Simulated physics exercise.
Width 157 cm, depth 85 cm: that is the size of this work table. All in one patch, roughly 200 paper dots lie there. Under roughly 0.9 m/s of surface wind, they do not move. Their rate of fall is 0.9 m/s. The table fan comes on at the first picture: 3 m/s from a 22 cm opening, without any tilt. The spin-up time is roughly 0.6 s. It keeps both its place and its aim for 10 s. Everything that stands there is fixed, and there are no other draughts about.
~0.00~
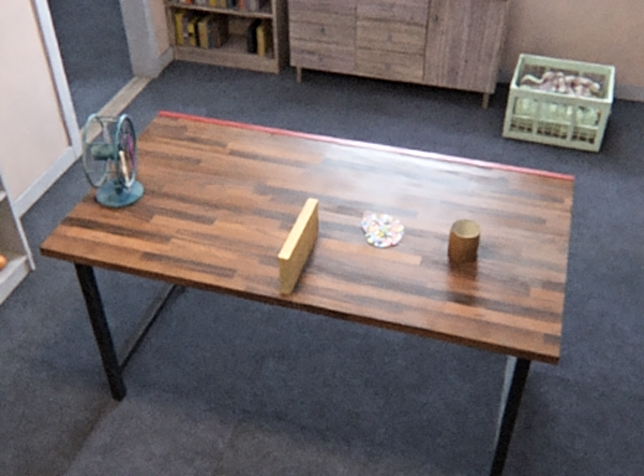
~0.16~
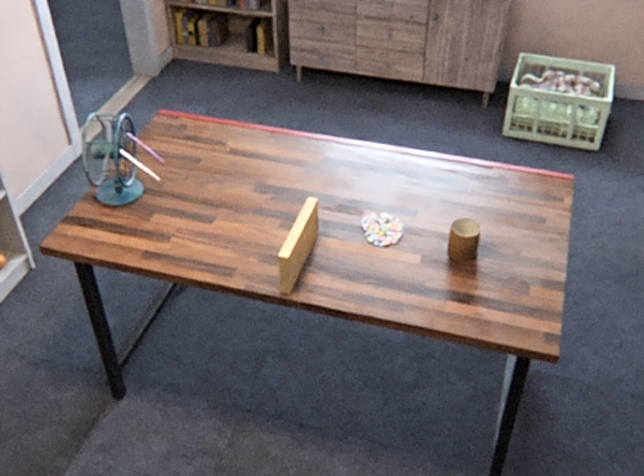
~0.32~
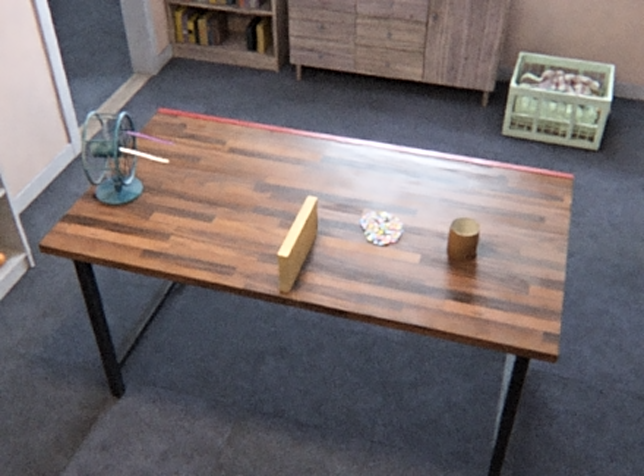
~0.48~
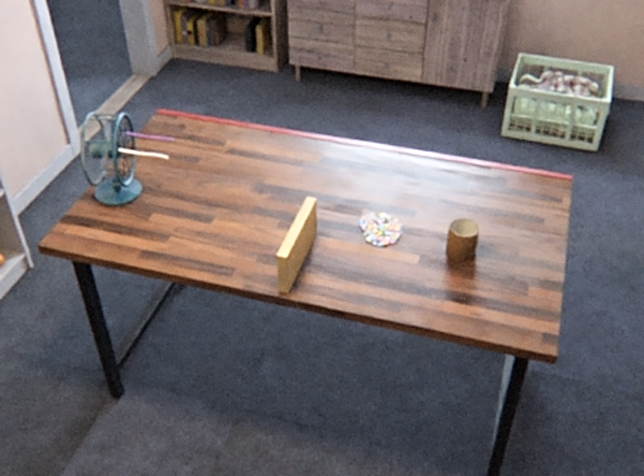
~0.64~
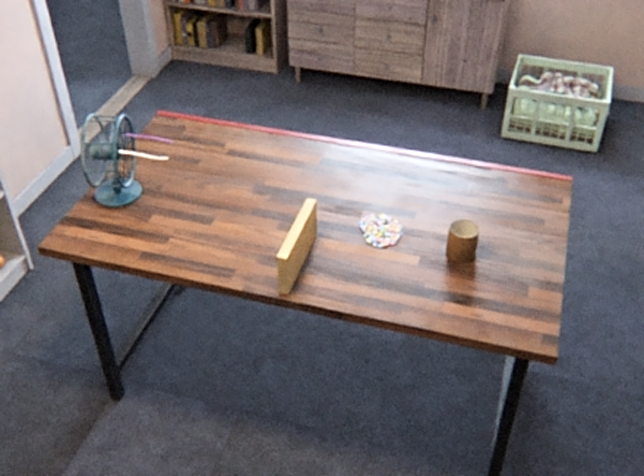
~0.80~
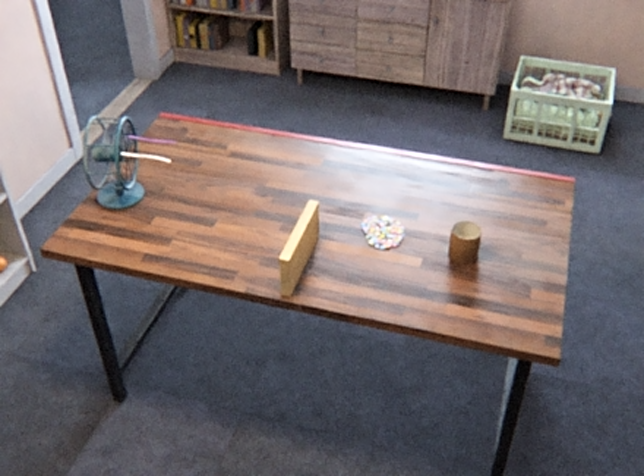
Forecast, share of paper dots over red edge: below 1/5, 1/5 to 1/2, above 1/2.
Below 1/5.
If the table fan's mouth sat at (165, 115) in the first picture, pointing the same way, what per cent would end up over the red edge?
Then around 0 percent.
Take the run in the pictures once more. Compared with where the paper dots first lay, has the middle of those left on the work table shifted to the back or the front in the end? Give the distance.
I'd say toward the front edge, by something like 25 centimetres.
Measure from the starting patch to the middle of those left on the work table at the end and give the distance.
30 cm.
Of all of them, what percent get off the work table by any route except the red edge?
The share is about 20 %.
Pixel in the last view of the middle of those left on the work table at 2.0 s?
Centre estimate: (433, 291) px.
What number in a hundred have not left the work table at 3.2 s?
Around 80 percent remain.
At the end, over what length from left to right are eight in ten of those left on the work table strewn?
Looks like some 30 cm to me.
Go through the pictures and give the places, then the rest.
The middle of the paper dots is near (384, 230), none has stirred yet and the mouth of the table fan is at (111, 152), in the first frame.
The middle of the paper dots is near (384, 229), none has stirred yet and the red edge is centred on (354, 141), in the second frame.
The middle of the paper dots is near (383, 228), none has stirred yet, the top of a mug is at (465, 226) and the top of a board is at (298, 225), in the third frame.
The middle of the paper dots is near (383, 229) and none has stirred yet, in the fourth frame.
The middle of the paper dots is near (383, 230) and none has stirred yet, in the fifth frame.
The middle of the paper dots is near (385, 232) and none has stirred yet, in the sixth frame.
After 2.0 s, 57 % are on the move or not yet settled, 0 % are over the red edge; the middle of those still in play is near (433, 291).
After 3.2 s, 17 % are on the move or not yet settled, 0 % are over the red edge; the middle of those still in play is near (433, 291).
After 5.5 s, 15 % are on the move or not yet settled, 0 % are over the red edge; the middle of those still in play is near (444, 300).
After 10.0 s, at the end, 0 % are over the red edge; the middle of those still in play is near (440, 300).
